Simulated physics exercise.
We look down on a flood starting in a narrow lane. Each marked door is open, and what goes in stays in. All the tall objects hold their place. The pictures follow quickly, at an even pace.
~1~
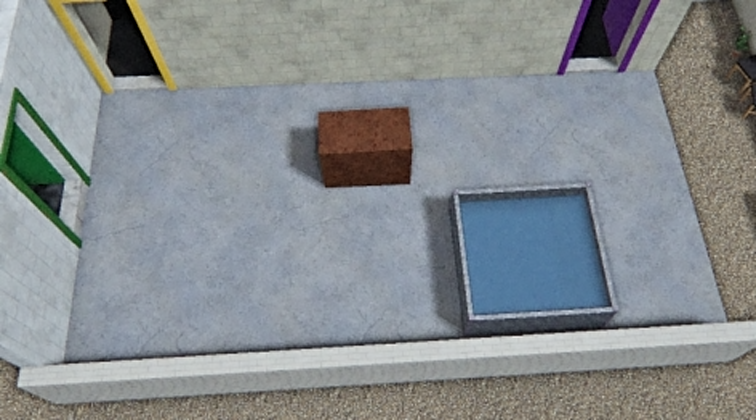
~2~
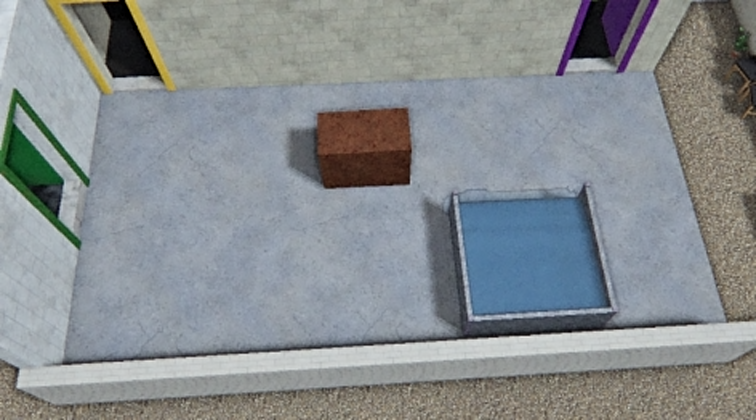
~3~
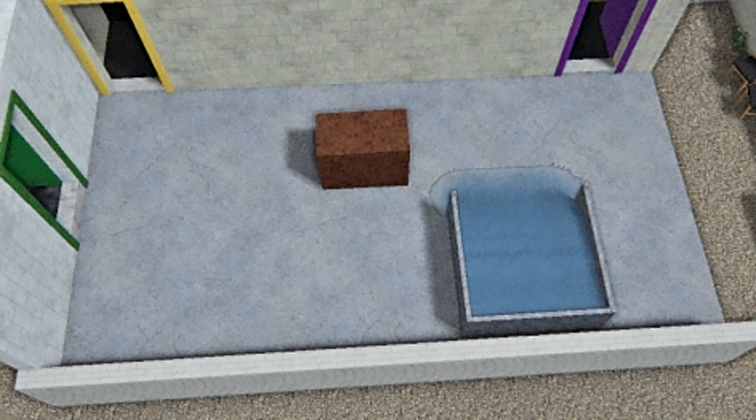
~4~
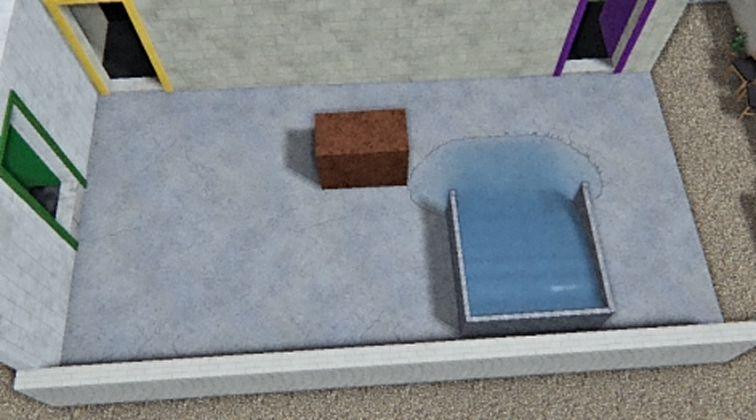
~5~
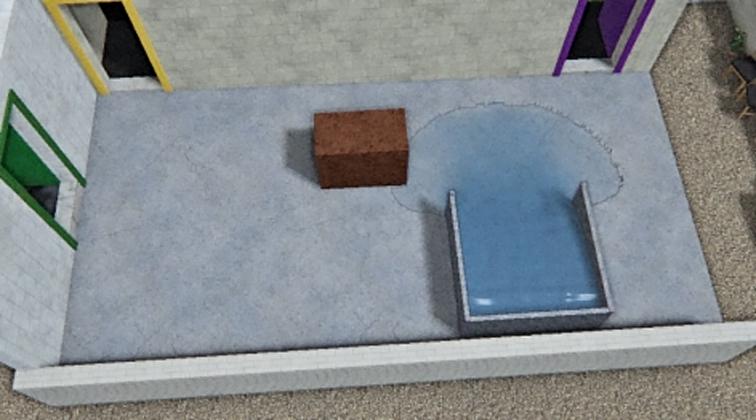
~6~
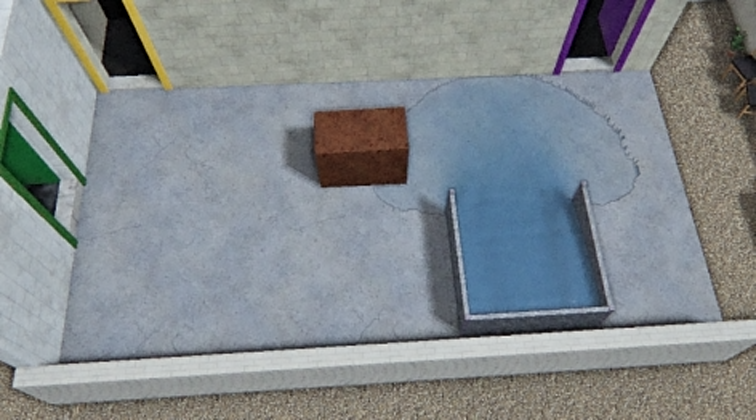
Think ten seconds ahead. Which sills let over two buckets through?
One by one: The yellow door stays under that; the purple door takes more than that; the green door stays under that.
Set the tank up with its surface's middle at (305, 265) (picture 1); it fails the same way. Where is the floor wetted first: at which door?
I say the door marked yellow.
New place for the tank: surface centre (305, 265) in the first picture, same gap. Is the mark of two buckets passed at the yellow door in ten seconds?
Then: Yellow takes more.
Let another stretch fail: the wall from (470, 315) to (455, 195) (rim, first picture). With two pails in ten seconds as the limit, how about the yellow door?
Then: Yellow door is over.
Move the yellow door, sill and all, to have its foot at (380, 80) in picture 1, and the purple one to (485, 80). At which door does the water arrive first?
I say the purple one.
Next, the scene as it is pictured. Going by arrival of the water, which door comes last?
That is the green one.
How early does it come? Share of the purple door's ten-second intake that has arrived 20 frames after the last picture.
Near 90 in a hundred.
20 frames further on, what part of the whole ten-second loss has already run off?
About 40 per cent.
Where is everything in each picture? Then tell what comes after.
Still water in the open tank at (531, 251), in the first frame.
The front is at (446, 211), out from the gap on the open tank's far side, in the second frame.
Water pours out on the open tank's far side and has run to (574, 181), in the third frame.
Water pours out on the open tank's far side and has run to (585, 163), in the fourth frame.
Water pours out on the open tank's far side and has run to (535, 110), in the fifth frame.
Water pours out on the open tank's far side and has run to (518, 79), in the sixth frame.
A moment on, water covers 25 % of the floor; the yellow door not reached, the purple door under two buckets in, the green door not reached.
Next, water covers 30 % of the floor; the yellow door not reached, the purple door over two buckets in, the green door not reached.
Then, water covers 40 % of the floor; the yellow door wet at the sill, nothing in, the purple door far over two buckets in, the green door not reached.
Later, water covers 55 % of the floor; the yellow door wet at the sill, nothing in, the purple door far over two buckets in, the green door wet at the sill, nothing in.
In the end, water covers 60 % of the floor; the yellow door wet at the sill, nothing in, the purple door far over two buckets in, the green door wet at the sill, nothing in.
